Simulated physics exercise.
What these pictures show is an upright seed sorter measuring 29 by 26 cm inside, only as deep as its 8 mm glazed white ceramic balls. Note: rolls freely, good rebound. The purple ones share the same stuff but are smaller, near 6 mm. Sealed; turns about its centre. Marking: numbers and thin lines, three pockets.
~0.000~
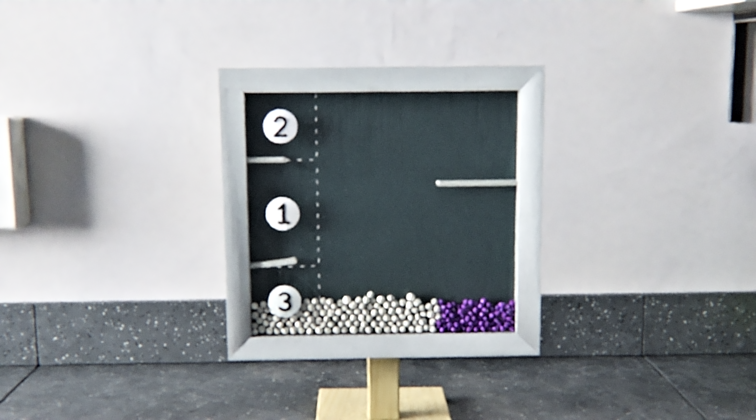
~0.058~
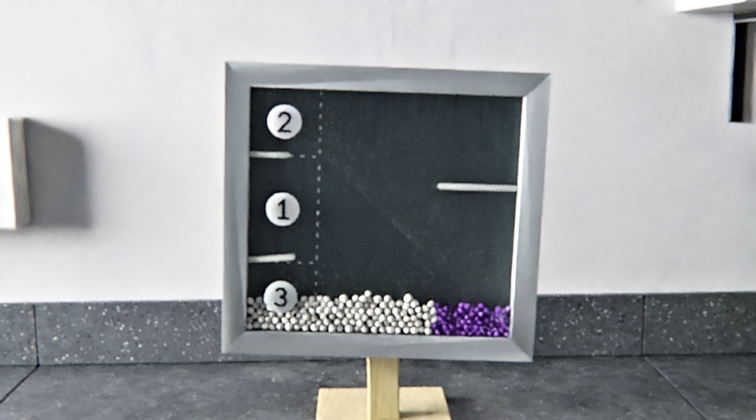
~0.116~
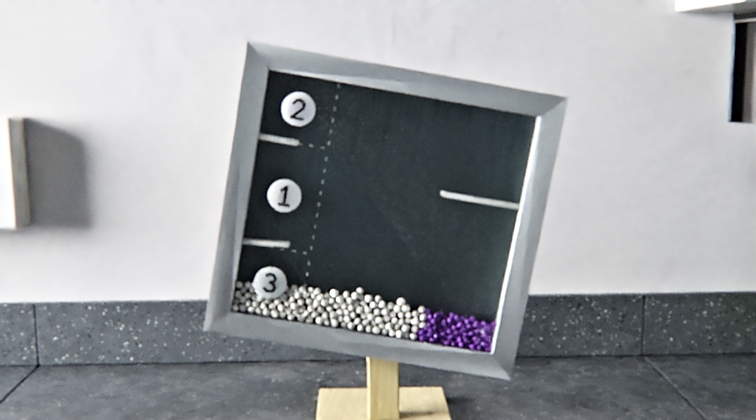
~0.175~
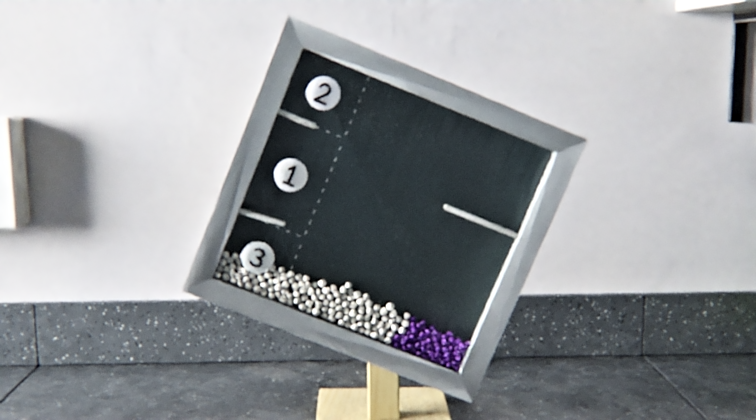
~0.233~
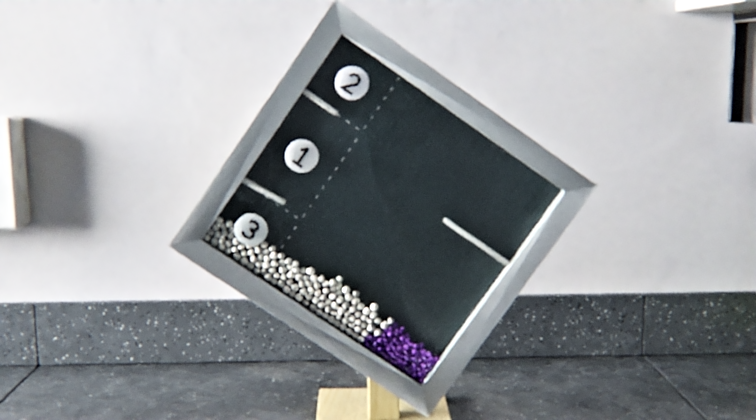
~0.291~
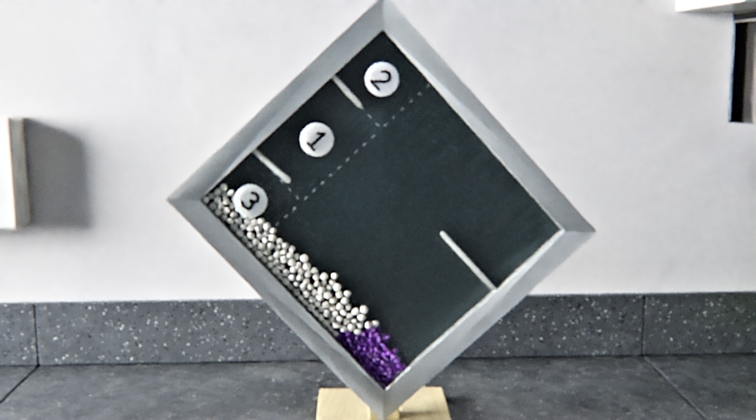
At the start, a square framed box on a stand sits level, with white balls and a smaller group of purple ones at right lining its floor. It turns clockwise, slightly at first, then steadily further, until it is nearly diamond-shaped, the balls lying along the sloping lower-left side, purple lowest.
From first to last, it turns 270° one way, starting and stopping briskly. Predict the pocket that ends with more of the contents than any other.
I would say the one marked 1.
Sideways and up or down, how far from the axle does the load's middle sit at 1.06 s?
Offset: Approx. 5 cm left, 1 cm above.
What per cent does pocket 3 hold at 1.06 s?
I'd say some 0 in a hundred.
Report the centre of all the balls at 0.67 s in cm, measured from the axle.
Left: About 11 cm; below: About 5 cm.
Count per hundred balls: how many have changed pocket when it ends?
About 100 in a hundred.
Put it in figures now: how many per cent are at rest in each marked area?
Final shares - pocket 1: 65 %, pocket 2: 30 %, pocket 3: 10 %.
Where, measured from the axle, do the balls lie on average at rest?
The middle sits around 2 cm left of it and 12 cm below it.
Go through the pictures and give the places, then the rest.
The first frame shows level; about 210 balls; balls centred (396, 316); top one (371, 295); no. 1 (283, 214), no. 2 (281, 126), no. 3 (285, 302).
The second frame shows turned 3° clockwise; balls centred (392, 317); top one (368, 294).
The third frame shows turned 10° clockwise; balls centred (380, 317); top one (239, 285); wall ends (287, 244), (297, 143), (444, 194).
The fourth frame shows turned 23° clockwise; balls centred (360, 315); top one (226, 255).
The fifth frame shows turned 35° clockwise; balls centred (340, 309); top one (219, 221).
The sixth frame shows turned 48° clockwise; balls centred (323, 301); top one (223, 187); no. 1 (317, 140), no. 2 (382, 79), no. 3 (251, 201).
After 0.67 s, it stands 130° clockwise; the balls' middle is 11 cm left of and 5 cm below the centre; nothing in the marked areas.
After 1.06 s, it has come round 215° clockwise; the balls' middle is 5 cm left of and 1 cm above the centre; no. 2, 10 %.
After 1.38 s, it has come round 270° clockwise; the balls' middle is 2 cm left of and 11 cm below the centre; no. 1, 65 %, no. 2, 25 %, no. 3, 5 %.
At rest by 2.1 s, it has come round 270° clockwise; no. 1, 65 %, no. 2, 30 %, no. 3, 10 %.
